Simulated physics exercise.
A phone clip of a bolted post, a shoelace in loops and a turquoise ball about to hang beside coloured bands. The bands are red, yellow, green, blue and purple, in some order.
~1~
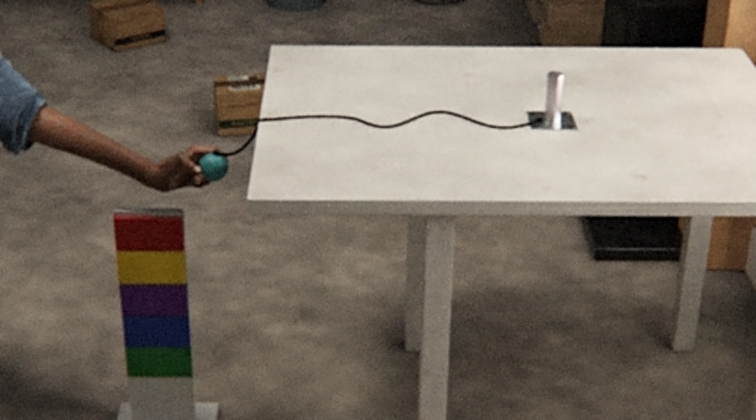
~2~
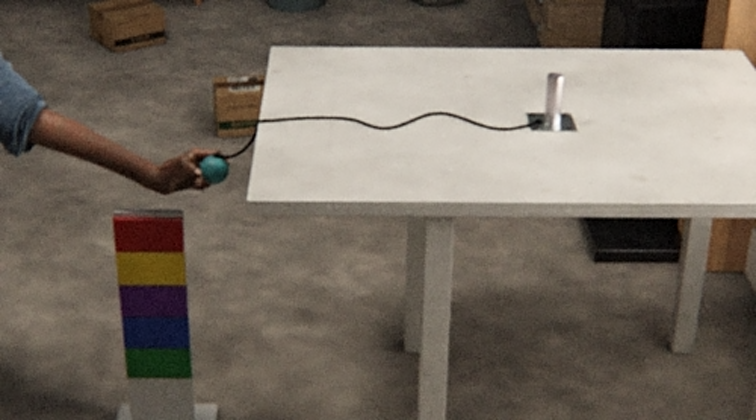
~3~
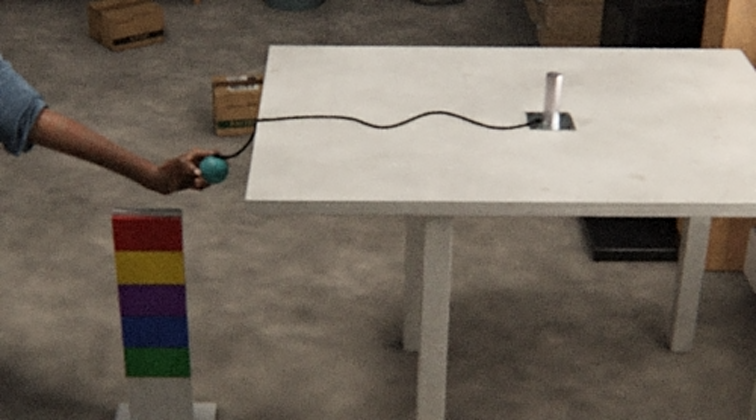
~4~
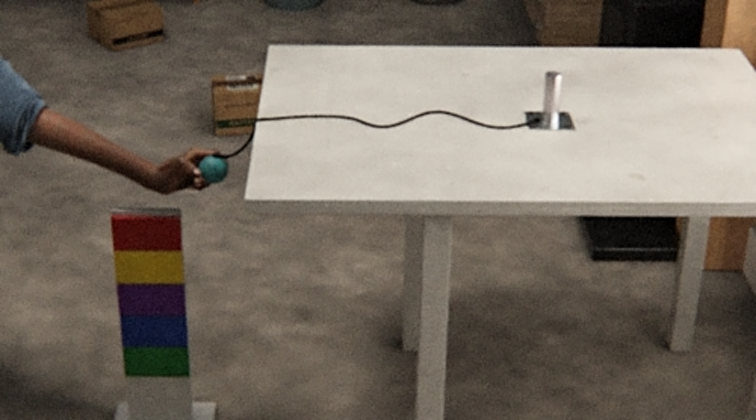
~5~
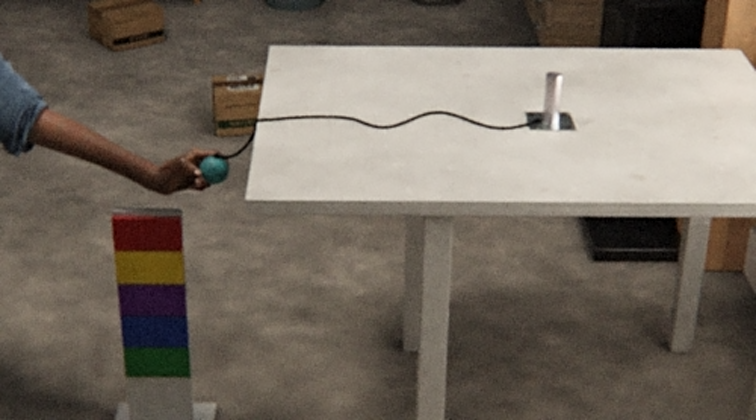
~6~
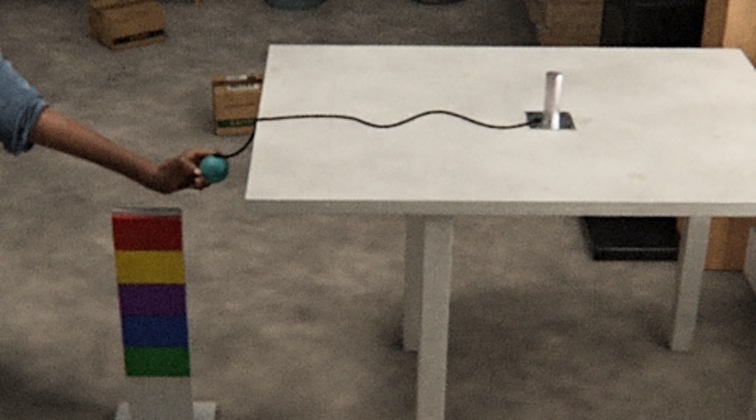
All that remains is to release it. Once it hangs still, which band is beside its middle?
Its middle rests at the red band.
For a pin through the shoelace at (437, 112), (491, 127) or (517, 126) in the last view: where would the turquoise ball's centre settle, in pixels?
Near (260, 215), (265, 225) and (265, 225).
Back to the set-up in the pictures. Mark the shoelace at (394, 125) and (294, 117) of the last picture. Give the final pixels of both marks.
Near (362, 119) and (257, 126).
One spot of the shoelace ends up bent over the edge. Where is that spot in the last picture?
At (294, 117), roughly.
Soon after, ball near (243, 218); level with red.
After that, ball near (281, 227); level with red.
And then, ball near (277, 229); level with red.
In the end, ball near (267, 230); level with red. The red one.
